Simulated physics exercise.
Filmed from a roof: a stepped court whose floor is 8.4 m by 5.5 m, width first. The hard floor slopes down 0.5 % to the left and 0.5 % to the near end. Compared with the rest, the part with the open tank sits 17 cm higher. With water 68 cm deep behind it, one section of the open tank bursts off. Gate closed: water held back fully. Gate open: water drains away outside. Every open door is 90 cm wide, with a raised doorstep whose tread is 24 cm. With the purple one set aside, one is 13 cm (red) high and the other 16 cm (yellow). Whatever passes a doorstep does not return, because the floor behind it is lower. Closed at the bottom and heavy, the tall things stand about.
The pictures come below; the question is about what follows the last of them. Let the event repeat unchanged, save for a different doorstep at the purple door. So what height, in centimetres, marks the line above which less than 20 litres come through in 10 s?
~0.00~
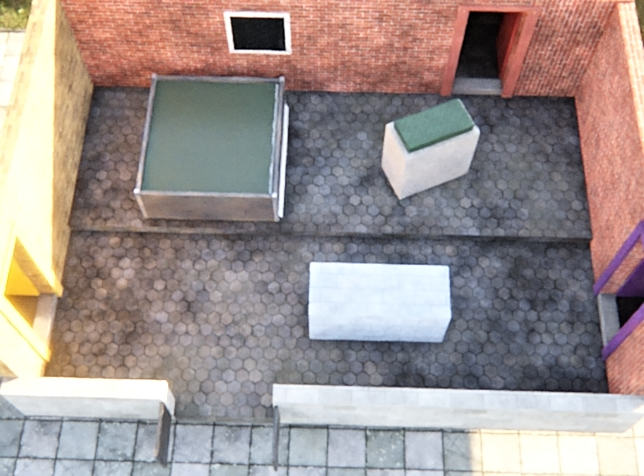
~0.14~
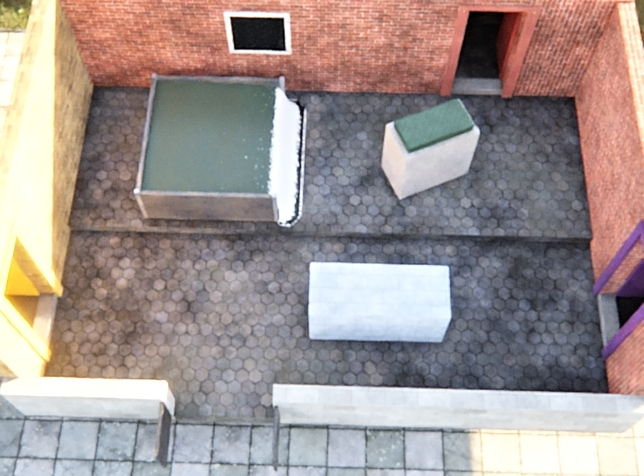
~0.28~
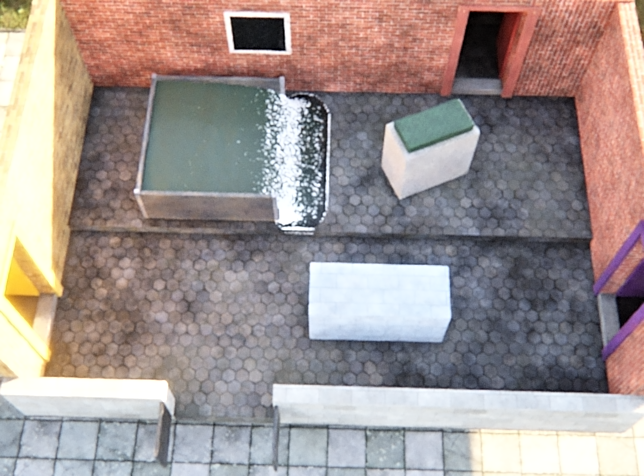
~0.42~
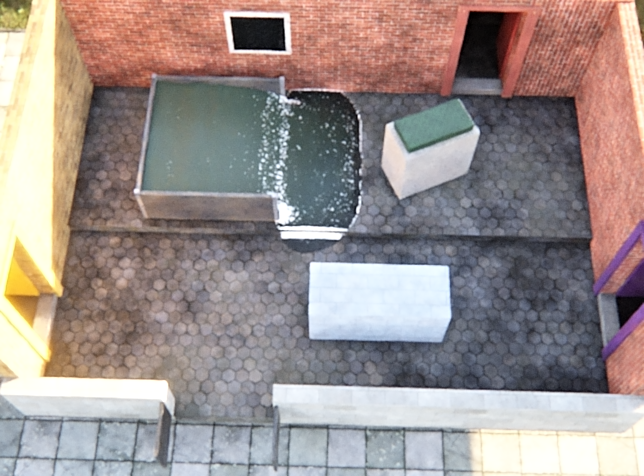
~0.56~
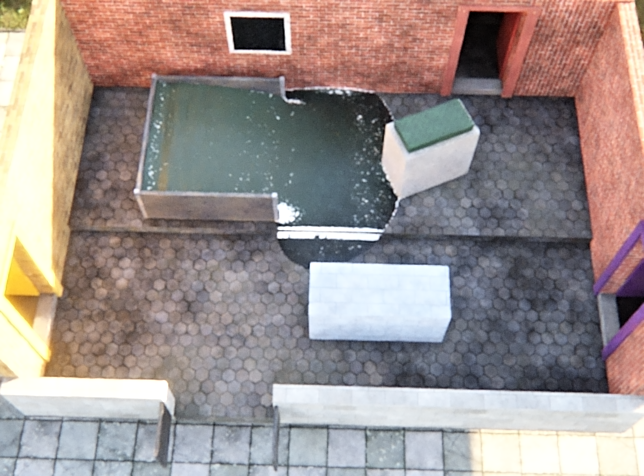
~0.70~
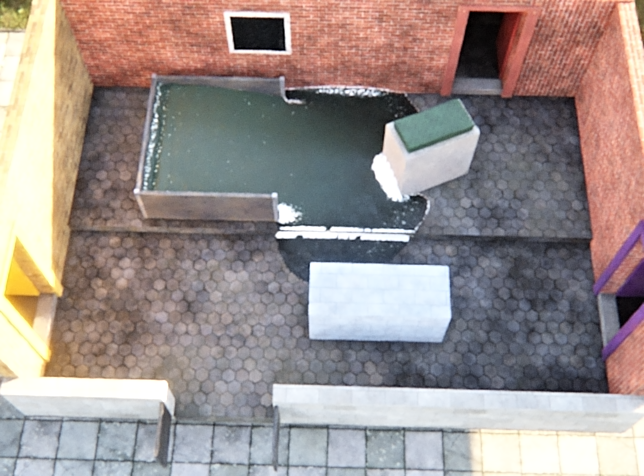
The line is at about 19 cm of height.
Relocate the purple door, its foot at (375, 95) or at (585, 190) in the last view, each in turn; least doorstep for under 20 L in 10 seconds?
In turn: About 15 cm, about 10.0 cm.
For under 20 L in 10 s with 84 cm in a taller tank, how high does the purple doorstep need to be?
Around 25 cm high.
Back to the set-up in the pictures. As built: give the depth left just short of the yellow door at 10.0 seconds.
Some 14.0 centimetres.
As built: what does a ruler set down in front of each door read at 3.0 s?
In cm: Red 18, yellow 0, purple 22.
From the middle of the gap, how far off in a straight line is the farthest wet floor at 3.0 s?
Near 6.4 m, more or less.
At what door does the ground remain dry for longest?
The yellow door.
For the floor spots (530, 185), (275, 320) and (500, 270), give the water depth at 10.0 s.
In that order: 3, 4 and 12 cm.
After 1.4 s water covers 30 % of the floor, deepest (42 cm) near (383, 176); it has not reached the purple door.
After 3.0 s water covers 50 % of the floor, deepest (36 cm) near (572, 118); 22 cm at the purple door, 20 litres in over its 12 cm doorstep.
After 10.0 s water covers 95 % of the floor, deepest (18 cm) near (41, 395); 13 cm at the purple door, 102 litres in over its 12 cm doorstep.
At the purple door as built, the water arrived by 2.0 s and peaked near 23 cm at 2.6 s.
With a doorstep of 15.5 cm, 49 litres would have come in within the 10 s; with 21 cm, 9 litres. So under 20 litres takes about 19 cm.
